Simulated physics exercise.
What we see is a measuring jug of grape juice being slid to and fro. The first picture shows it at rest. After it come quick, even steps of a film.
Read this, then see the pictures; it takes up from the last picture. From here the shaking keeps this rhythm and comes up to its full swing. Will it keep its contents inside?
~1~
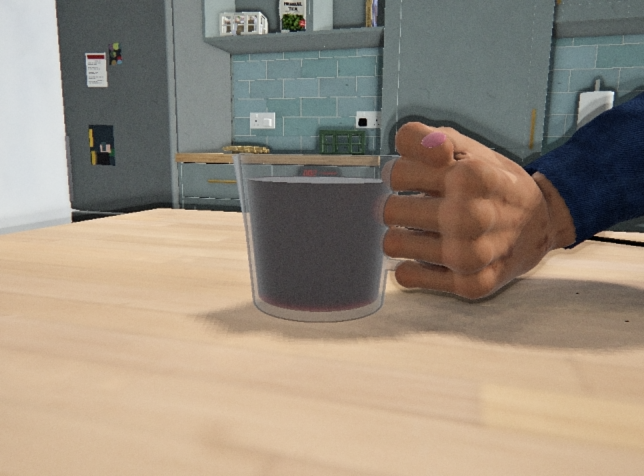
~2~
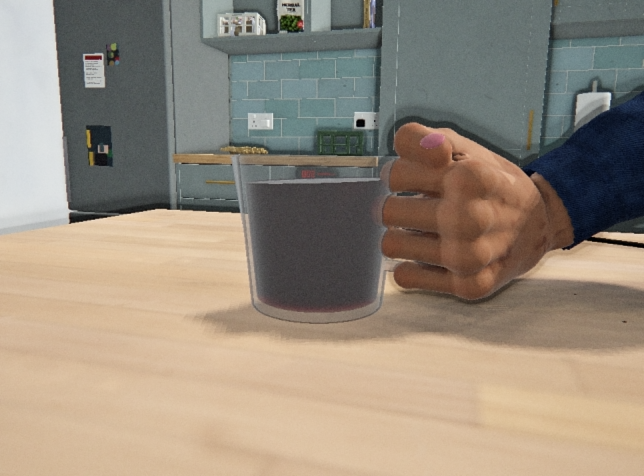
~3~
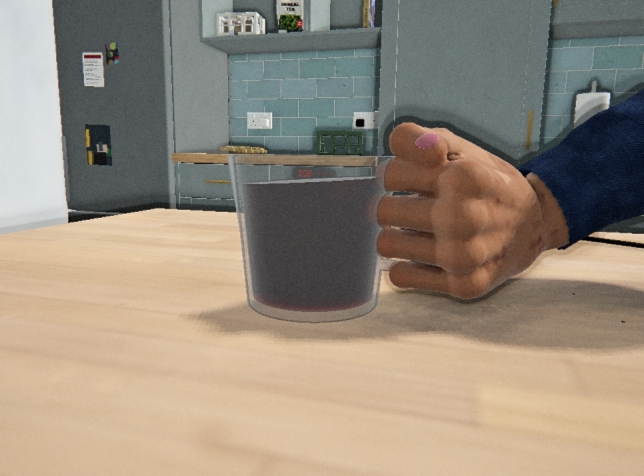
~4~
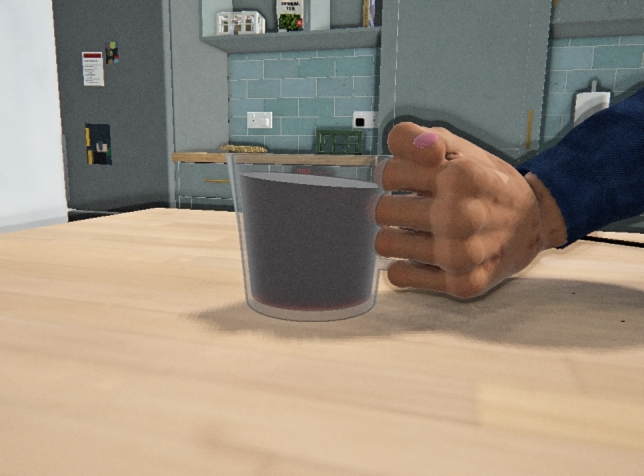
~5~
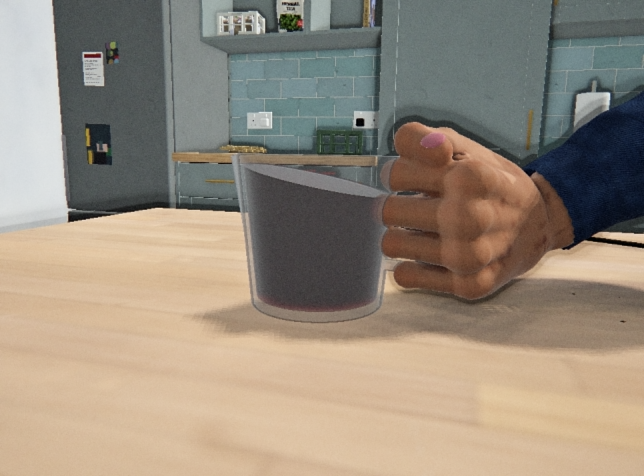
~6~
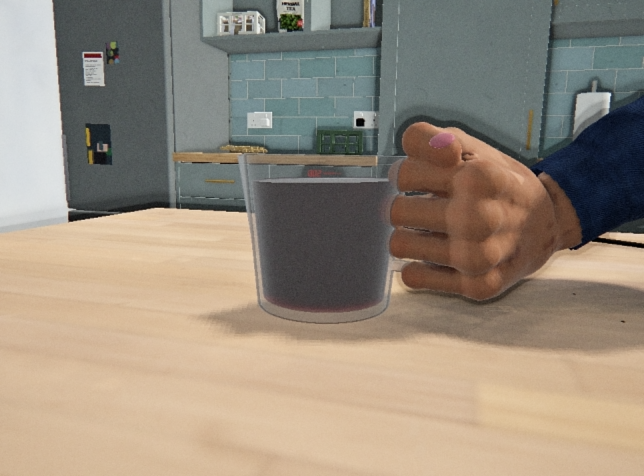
No, some gets out.
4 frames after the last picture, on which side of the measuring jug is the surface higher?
The left edge.
Shortly, the highest wave so far goes over the rim.
At the finish, the highest wave so far goes over the rim; some is on the top.
